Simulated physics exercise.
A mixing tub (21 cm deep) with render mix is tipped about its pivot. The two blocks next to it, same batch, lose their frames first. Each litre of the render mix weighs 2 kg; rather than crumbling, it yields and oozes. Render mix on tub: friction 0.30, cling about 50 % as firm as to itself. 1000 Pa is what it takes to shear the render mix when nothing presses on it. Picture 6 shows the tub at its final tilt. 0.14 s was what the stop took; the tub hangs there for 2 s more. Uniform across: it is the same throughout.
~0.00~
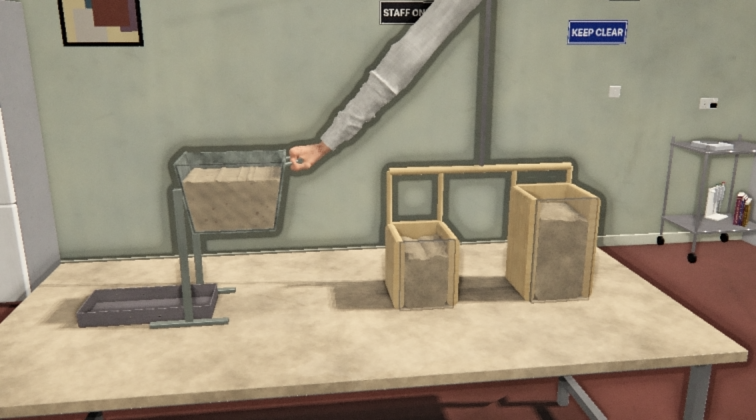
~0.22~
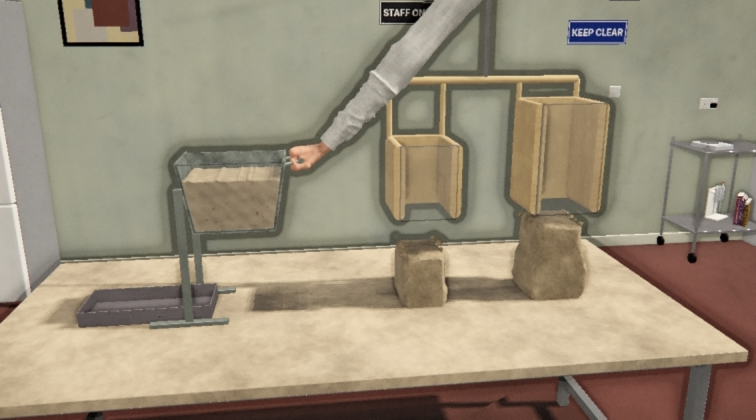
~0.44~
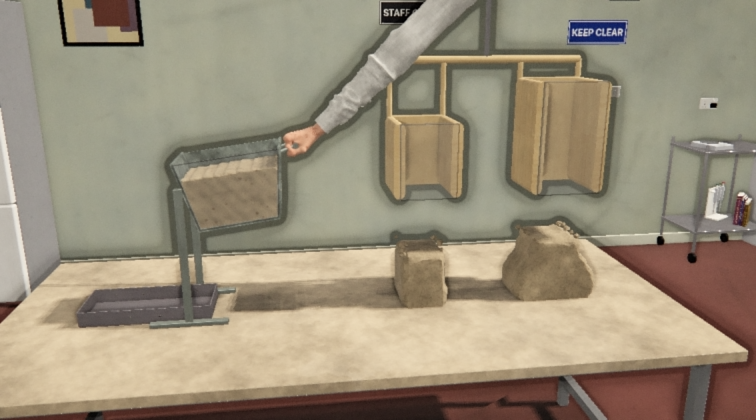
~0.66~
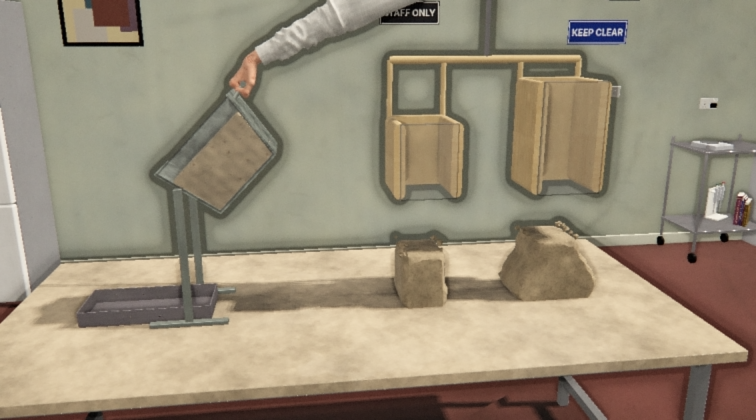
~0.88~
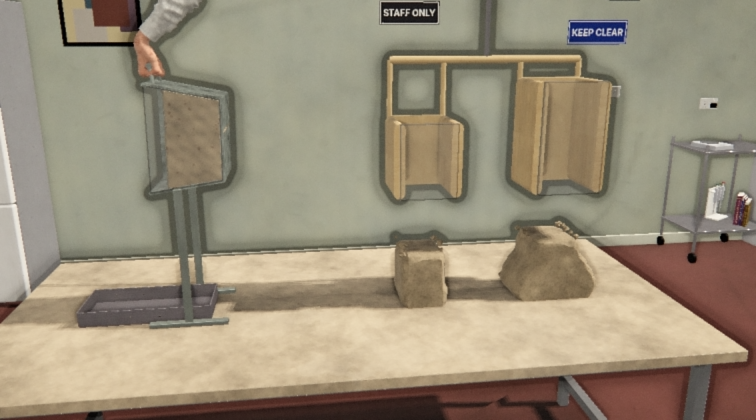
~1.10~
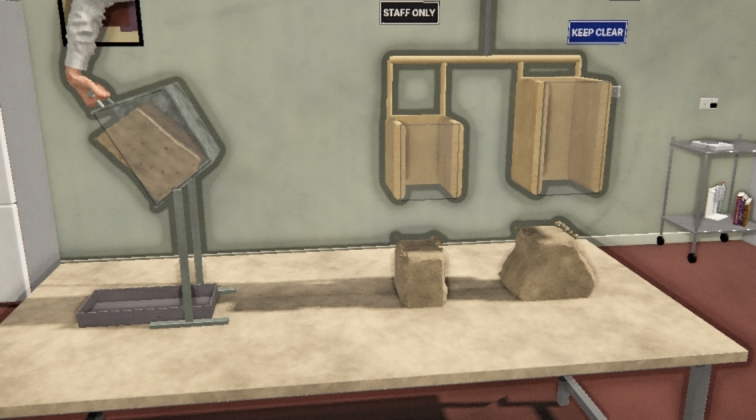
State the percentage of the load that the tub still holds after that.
The tub still holds roughly 0 %.
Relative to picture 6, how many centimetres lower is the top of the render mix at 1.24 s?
I reckon it's close to 17 cm.
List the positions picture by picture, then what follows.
The first frame shows handle-side rim at (282, 161), tilt 0 degrees; crest of the render mix at (275, 179); block heights 19 cm, 30 cm (left to right).
The second frame shows handle-side rim at (282, 161), tilt 0 degrees; crest of the render mix at (275, 179); block heights 19 cm, 27 cm (left to right).
The third frame shows handle-side rim at (277, 148), tilt 8 degrees; crest of the render mix at (271, 167); block heights 19 cm, 22 cm (left to right).
The fourth frame shows handle-side rim at (226, 97), tilt 46 degrees; crest of the render mix at (235, 116); block heights 19 cm, 22 cm (left to right).
The fifth frame shows handle-side rim at (142, 87), tilt 88 degrees; crest of the render mix at (166, 93); block heights 19 cm, 22 cm (left to right).
The sixth frame shows handle-side rim at (93, 114), tilt 118 degrees; crest of the render mix at (134, 110); block heights 19 cm, 22 cm (left to right).
After 1.24 s, the tub is at 118 degrees and holds 19 %.
After 1.41 s, the tub is at 118 degrees and holds 0 %.
After 1.58 s, the tub is at 118 degrees and holds 0 %.
After 1.75 s, the tub is at 118 degrees and holds 0 %.
After 3.10 s, the tub is at 118 degrees and holds 0 %.
